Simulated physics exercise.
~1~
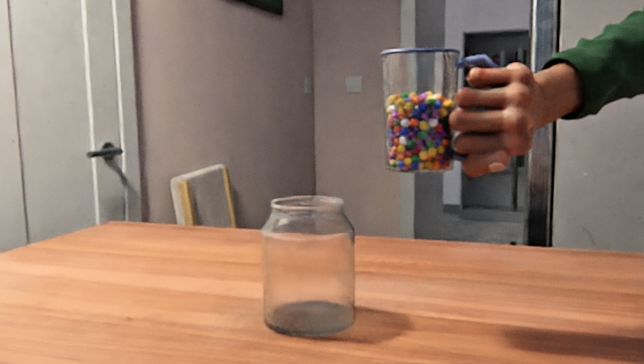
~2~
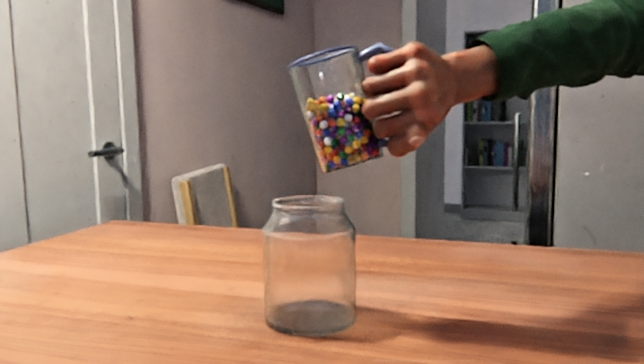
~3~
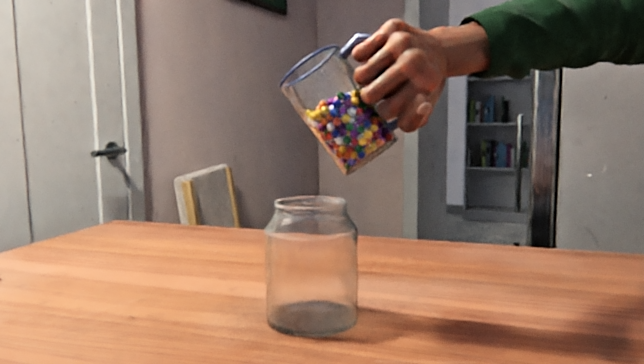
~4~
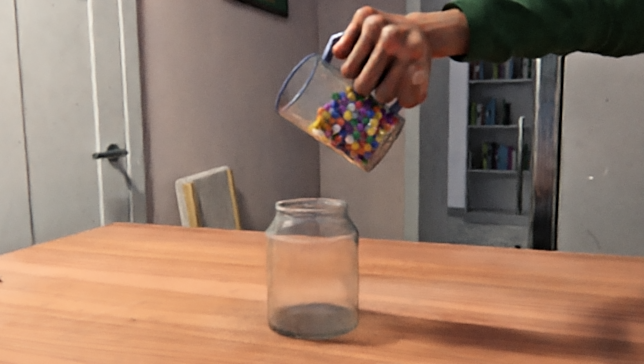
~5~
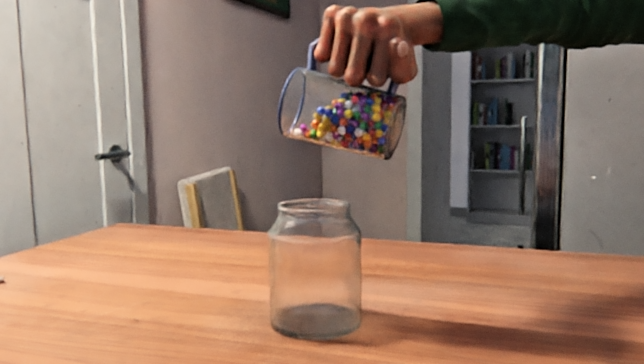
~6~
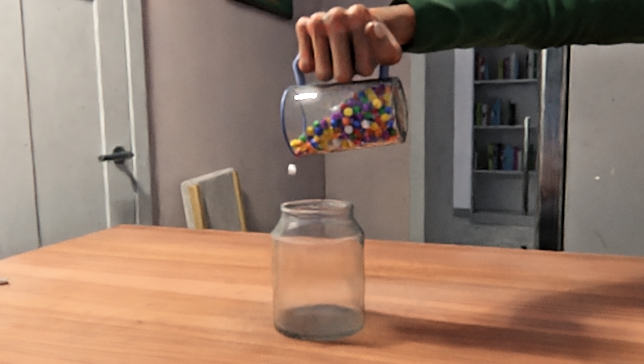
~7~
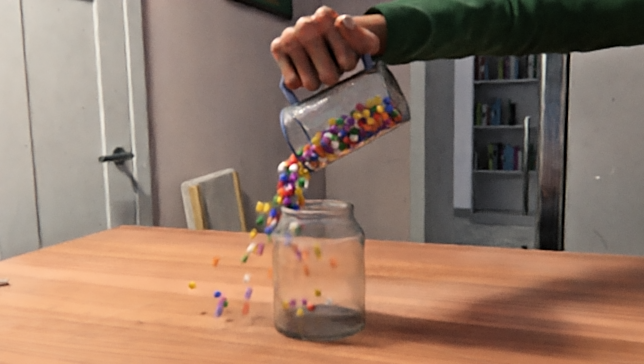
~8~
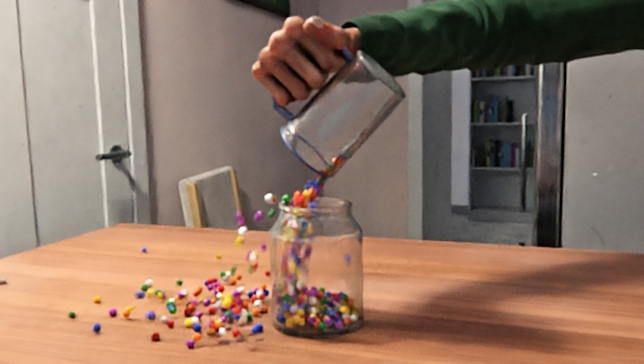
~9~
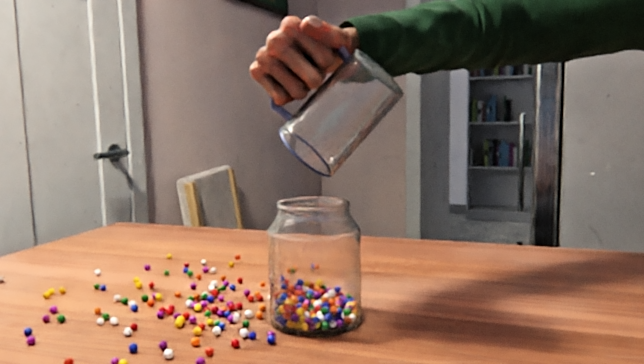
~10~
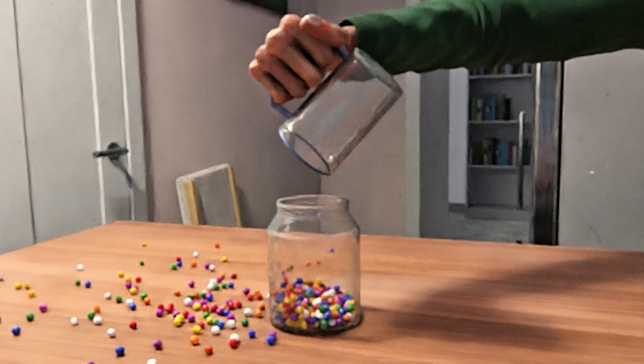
A hand in a green sleeve reaches in from the right, holding a clear, blue-rimmed cup of colourful beads above an empty glass jar on a wooden table, seen from the front in a room with grey doors. The hand moves the cup left over the jar and tips it steadily onto its side. A first bead drops, then a stream pours out, some striking the jar's rim and scattering left across the table. The cup tilts further until it is empty and stays there. Most beads lie in the jar, while many others rest spilt on the table.
